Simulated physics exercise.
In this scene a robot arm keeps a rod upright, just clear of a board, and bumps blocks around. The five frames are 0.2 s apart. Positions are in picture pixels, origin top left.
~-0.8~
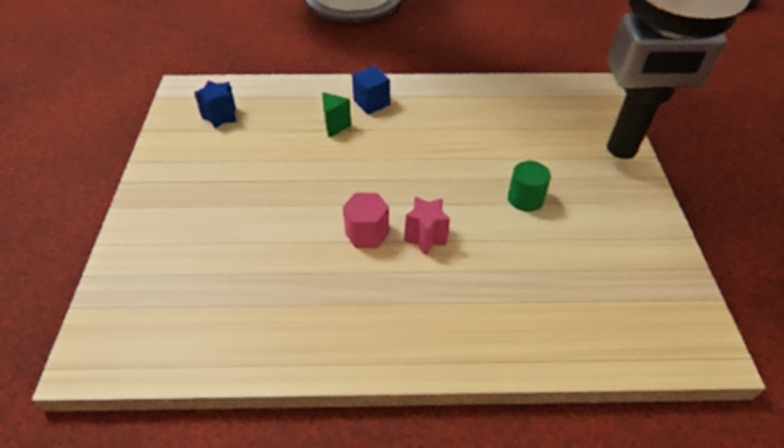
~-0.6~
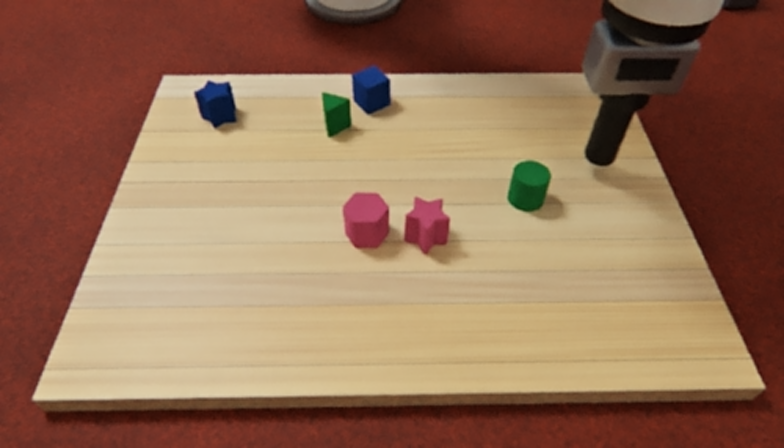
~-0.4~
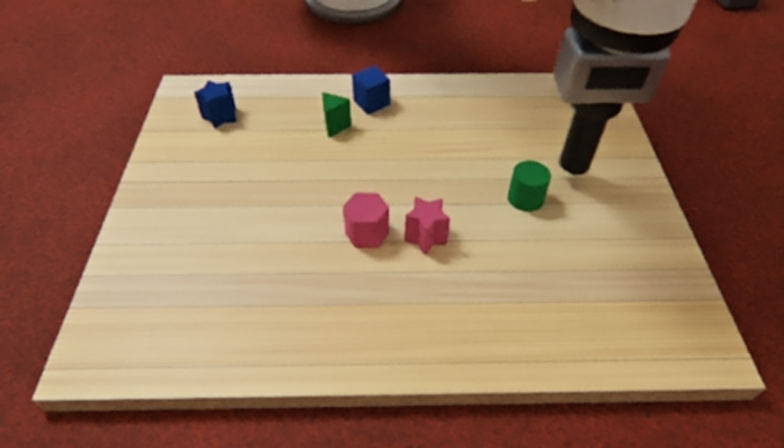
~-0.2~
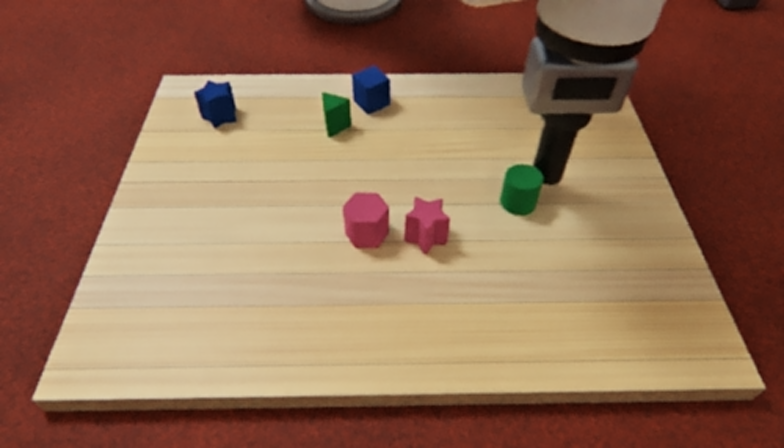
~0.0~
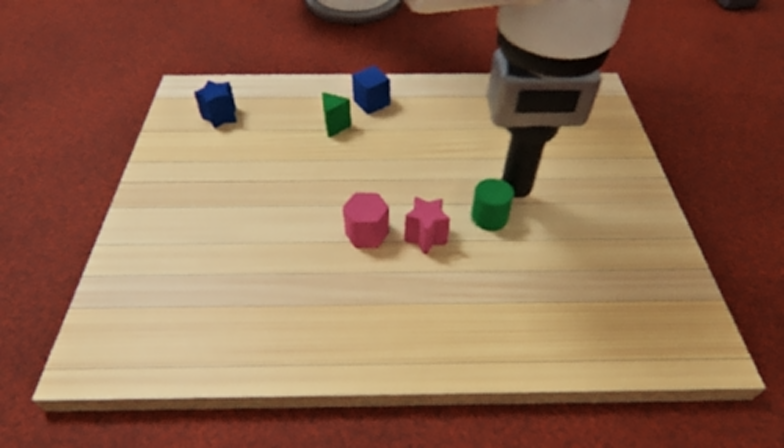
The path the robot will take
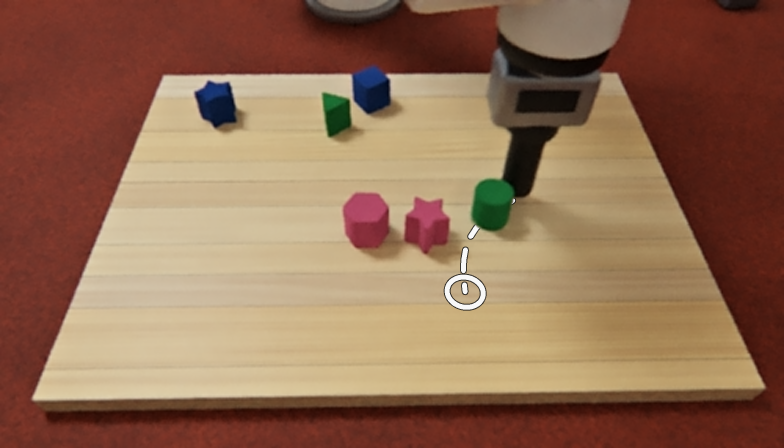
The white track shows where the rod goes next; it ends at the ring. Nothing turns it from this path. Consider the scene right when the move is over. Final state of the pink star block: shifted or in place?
The block moves away from its spot.
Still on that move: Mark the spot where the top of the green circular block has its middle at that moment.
I predict (428, 254).
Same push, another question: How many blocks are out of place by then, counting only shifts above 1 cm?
It moves two blocks.
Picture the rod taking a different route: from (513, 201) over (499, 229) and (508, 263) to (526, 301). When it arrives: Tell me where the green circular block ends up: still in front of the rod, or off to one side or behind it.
My prediction: No longer in front.
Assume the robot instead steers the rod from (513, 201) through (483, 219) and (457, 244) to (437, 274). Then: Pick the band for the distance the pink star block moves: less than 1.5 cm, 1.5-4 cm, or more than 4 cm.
Between 1.5 and 4 cm.
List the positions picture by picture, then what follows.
Rod tip (622, 150); block tops, pink hexagonal block (366, 206); pink star block (428, 211); green circular block (533, 172), in the first frame.
Rod (599, 156); blocks unchanged, in the second frame.
Rod (574, 165); blocks unchanged, in the third frame.
Rod (547, 175); green circular block (525, 176), in the fourth frame.
Rod (516, 187); pink hexagonal block (366, 206); pink star block (428, 211); green circular block (495, 191), in the fifth frame.
Path on the board, from (513, 201) via (482, 221) and (465, 253), ending at (465, 292).
What follows on the original path. One third of the way, rod (484, 209); pink star block (425, 213), turned 20° clockwise; green circular block (461, 215).
Two thirds of the way, rod (467, 241); pink star block (409, 219), turned 60° clockwise; green circular block (435, 242).
At the end, rod (468, 279); pink hexagonal block in place; pink star block (409, 219), turned 60° clockwise; green circular block (428, 254).
